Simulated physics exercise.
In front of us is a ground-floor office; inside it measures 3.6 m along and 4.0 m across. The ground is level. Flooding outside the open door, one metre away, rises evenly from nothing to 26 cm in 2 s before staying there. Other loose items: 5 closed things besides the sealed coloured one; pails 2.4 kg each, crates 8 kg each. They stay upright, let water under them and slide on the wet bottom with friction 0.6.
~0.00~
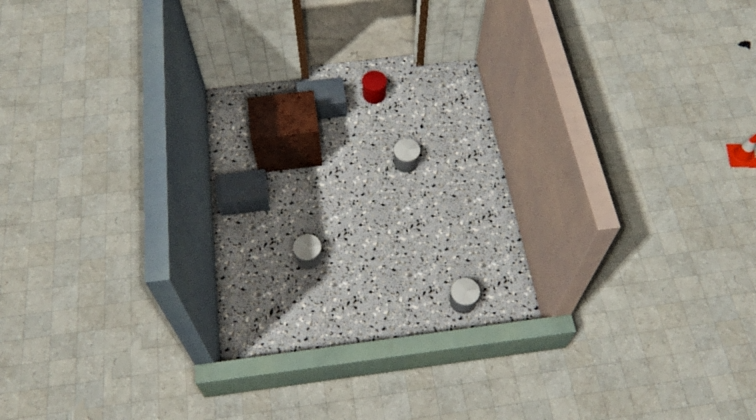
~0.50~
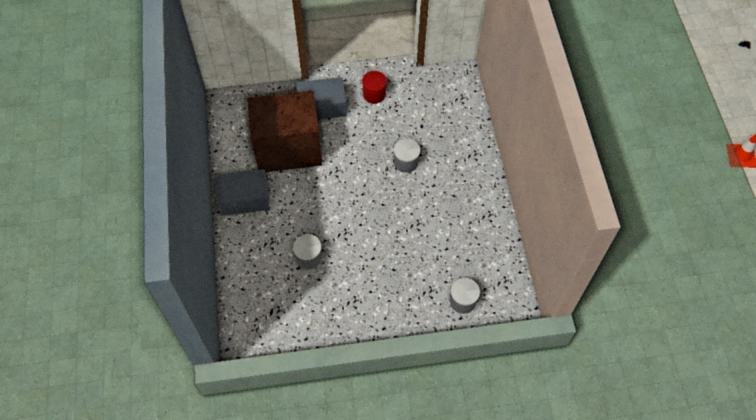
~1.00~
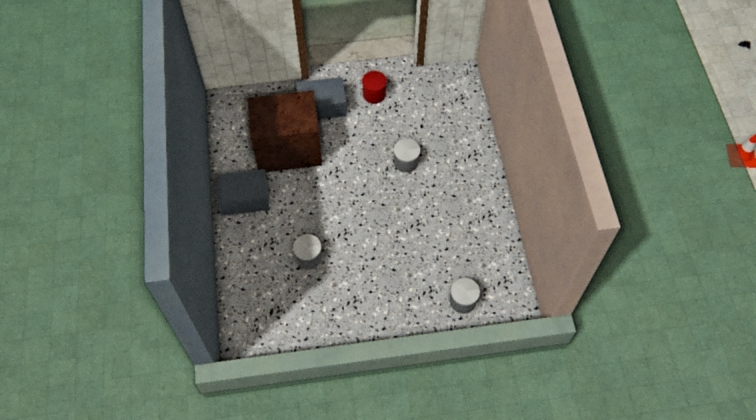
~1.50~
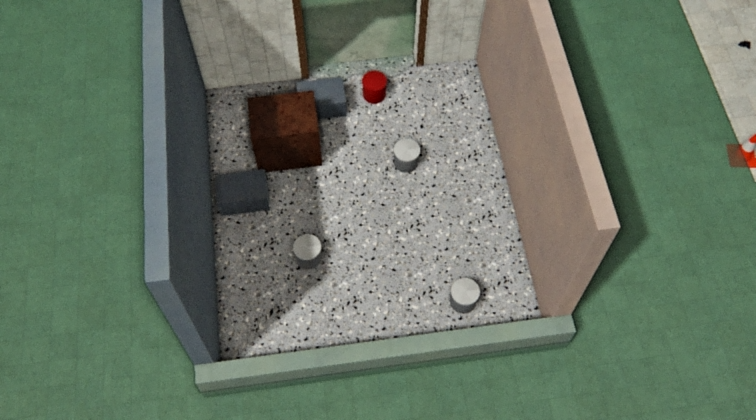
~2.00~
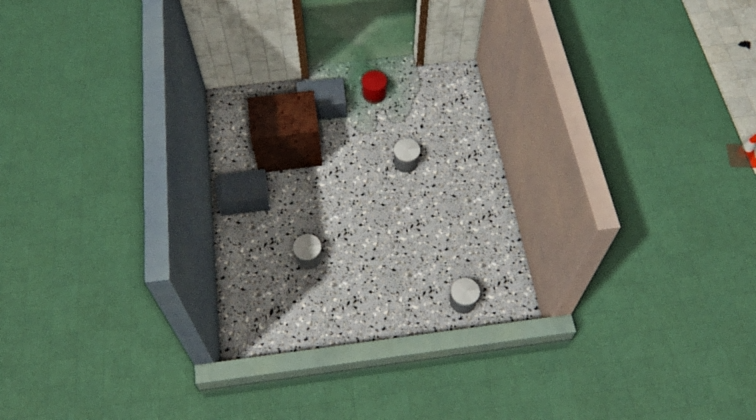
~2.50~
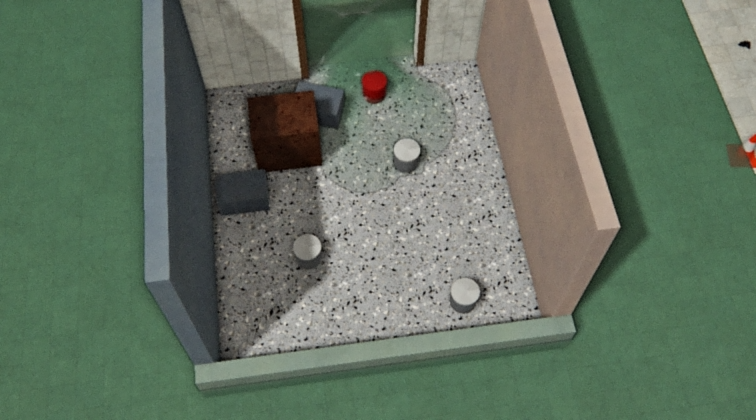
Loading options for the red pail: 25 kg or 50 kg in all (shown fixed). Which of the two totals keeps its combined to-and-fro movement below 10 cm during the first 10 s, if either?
Only the bigger one does.
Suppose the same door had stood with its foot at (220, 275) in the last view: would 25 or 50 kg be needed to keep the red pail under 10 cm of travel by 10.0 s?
Result: Lighter option suffices.
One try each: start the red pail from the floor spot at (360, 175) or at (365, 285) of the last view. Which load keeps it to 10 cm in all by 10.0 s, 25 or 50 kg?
In that order: The smaller is enough; the smaller is enough.
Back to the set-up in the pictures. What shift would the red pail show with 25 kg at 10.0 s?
Displacement near 40 cm.
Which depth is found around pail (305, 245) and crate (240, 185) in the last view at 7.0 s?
Close to 10 and 6 centimetres.
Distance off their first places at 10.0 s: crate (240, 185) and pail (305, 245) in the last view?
60 cm and 100 cm respectively.
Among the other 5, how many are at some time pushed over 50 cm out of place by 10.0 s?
The total is 5.
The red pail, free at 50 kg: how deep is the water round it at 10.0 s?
Something like 11 centimetres.
After 3.5 s the red pail would be 41 cm from its start with 25 kg and 0 cm from its start with 50 kg; 11 cm of water round it then.
After 4.5 s the red pail would be 43 cm from its start with 25 kg and 0 cm from its start with 50 kg; 10 cm of water round it then.
After 7.0 s the red pail would be 43 cm from its start with 25 kg and 0 cm from its start with 50 kg; 11 cm of water round it then.
After 10.0 s the red pail would be 43 cm from its start with 25 kg and 0 cm from its start with 50 kg; 11 cm of water round it then.
